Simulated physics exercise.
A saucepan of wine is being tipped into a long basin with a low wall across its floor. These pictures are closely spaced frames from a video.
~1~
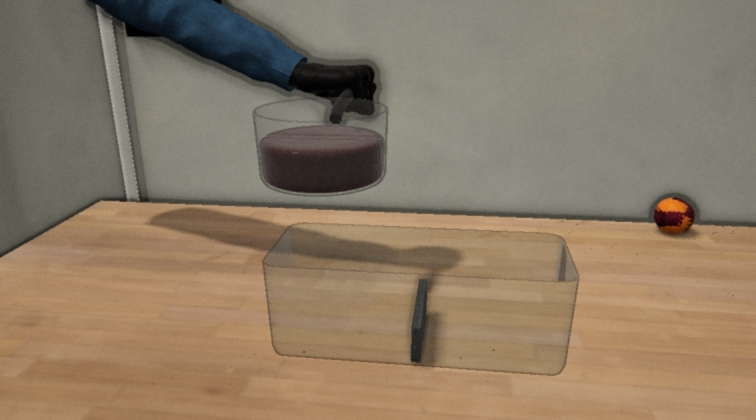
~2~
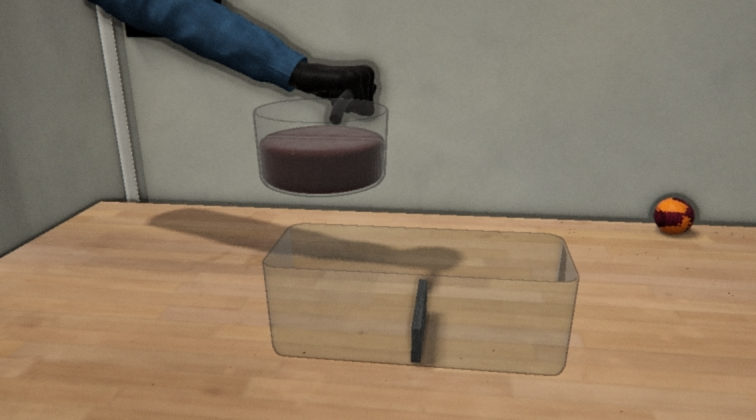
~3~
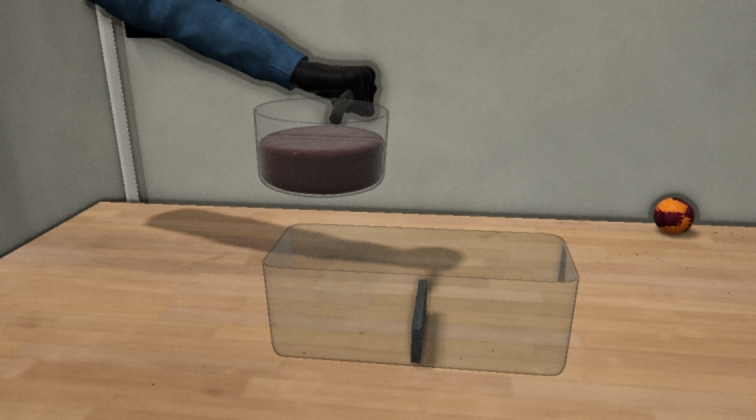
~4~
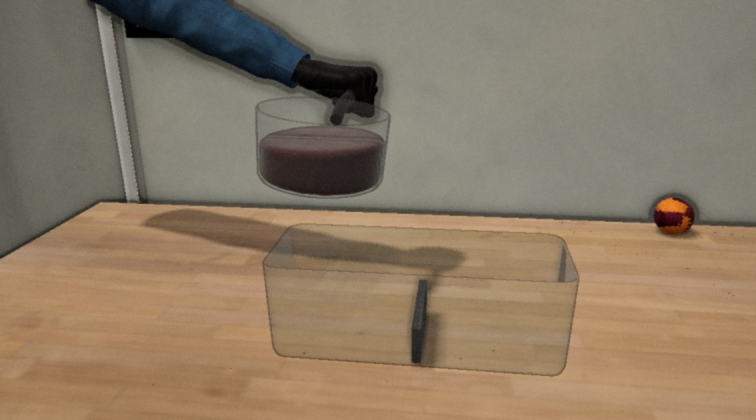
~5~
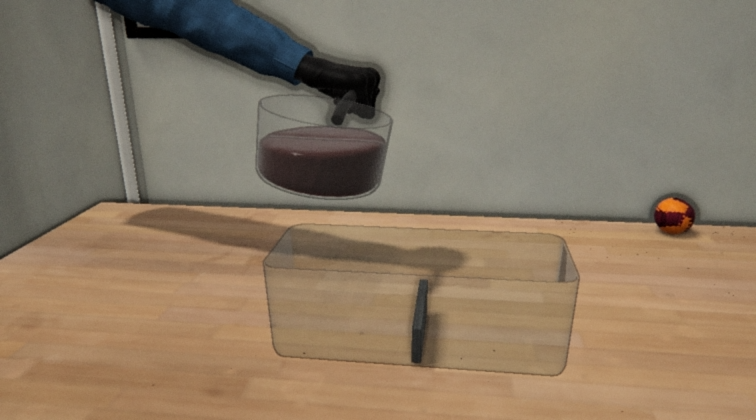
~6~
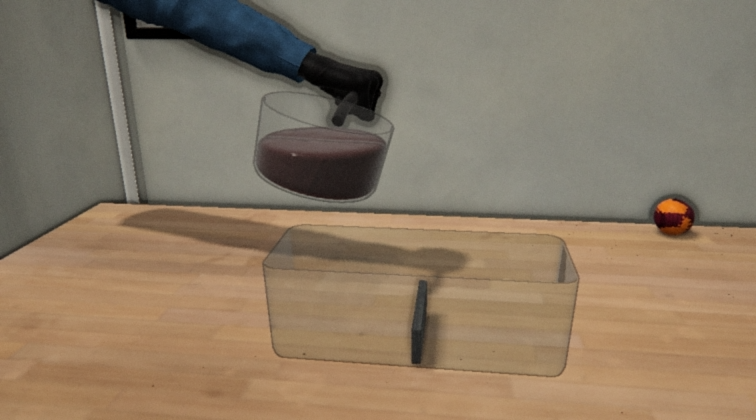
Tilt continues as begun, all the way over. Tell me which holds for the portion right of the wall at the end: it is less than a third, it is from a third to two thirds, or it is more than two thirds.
Middling share.
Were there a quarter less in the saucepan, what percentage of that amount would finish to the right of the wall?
It comes to around 40 percent.
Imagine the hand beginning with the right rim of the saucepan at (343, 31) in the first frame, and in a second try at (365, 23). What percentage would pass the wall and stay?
It would come to near 30 per cent, and then near 55 per cent.
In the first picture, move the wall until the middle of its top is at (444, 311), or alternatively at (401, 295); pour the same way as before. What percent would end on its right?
Result: 25 % first, 70 % second.
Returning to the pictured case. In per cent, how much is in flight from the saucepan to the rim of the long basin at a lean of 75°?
It works out to about 30 percent.
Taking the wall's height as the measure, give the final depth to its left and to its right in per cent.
Roughly 30 percent left, 40 percent right.
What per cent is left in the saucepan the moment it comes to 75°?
60 per cent, roughly.
A moment on, the saucepan is tipped on its side and 60 per cent is still to pour, 1 is left of the wall and 7 right of it.
Next, the saucepan is tipped right over and 9 per cent is still to pour, 28 is left of the wall and 55 right of it.
Then the saucepan is tipped right over and 0 per cent is still to pour, 45 is left of the wall and 55 right of it.
Later the saucepan is tipped right over and 0 per cent is still to pour, 45 is left of the wall and 55 right of it.
At rest 45 per cent lies left of the wall, 55 right of it and 1 outside.
